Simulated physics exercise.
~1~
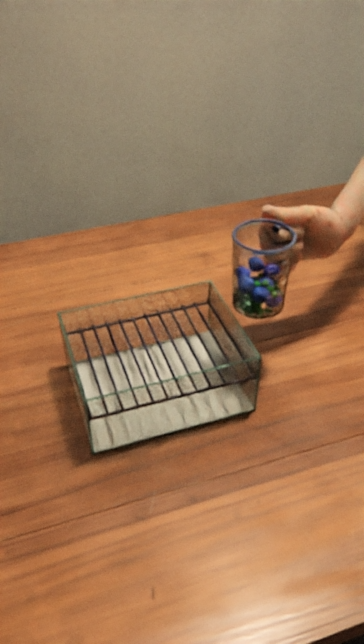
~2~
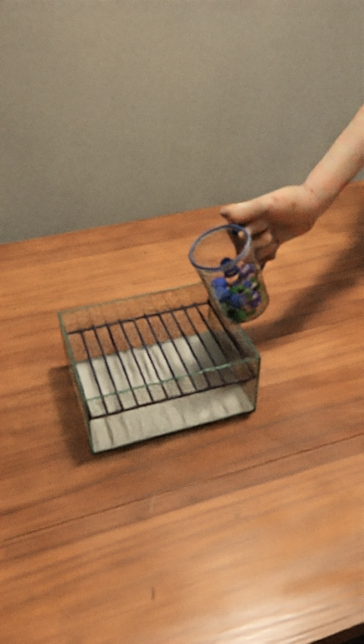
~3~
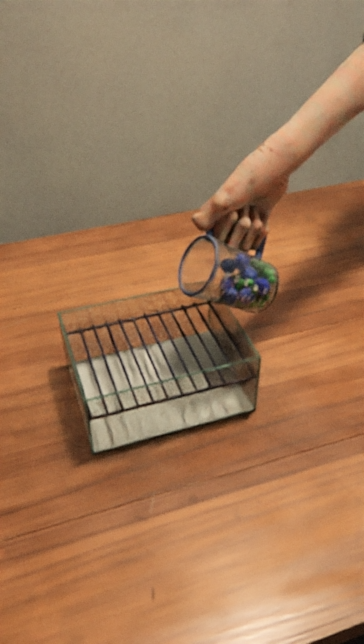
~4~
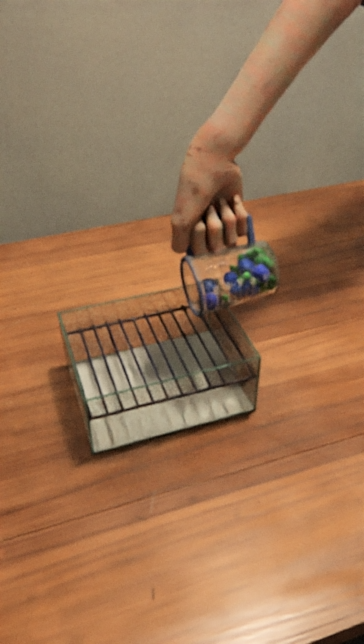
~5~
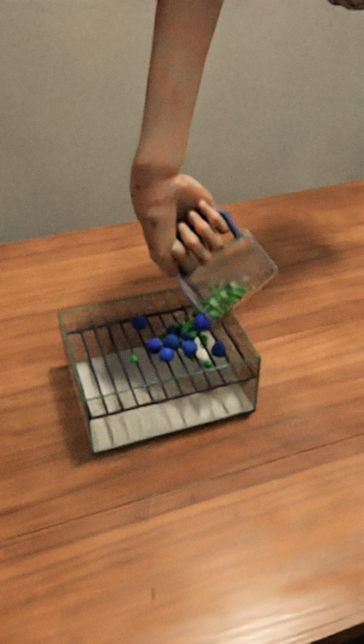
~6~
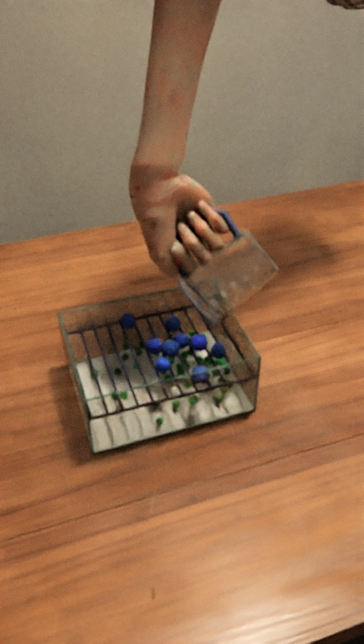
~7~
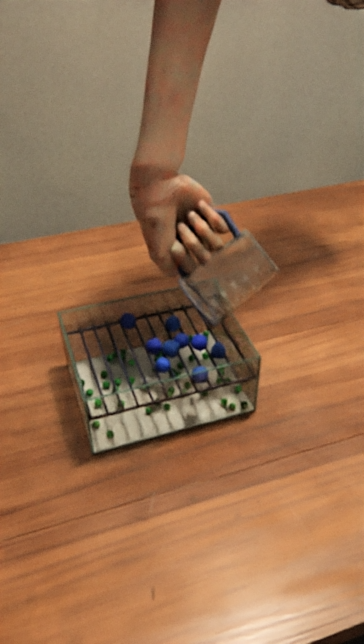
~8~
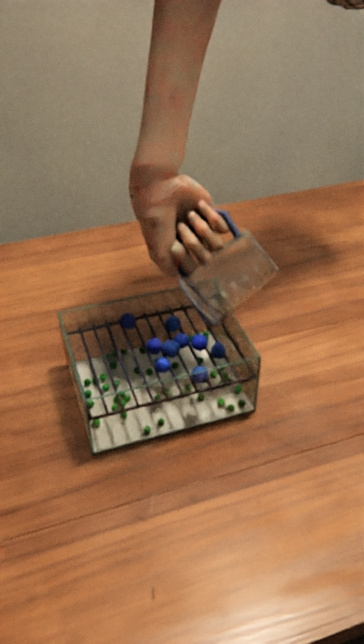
Hand tipping a clear cup of blue and green pieces over a wire-topped box, blue staying on the wires, green falling through.
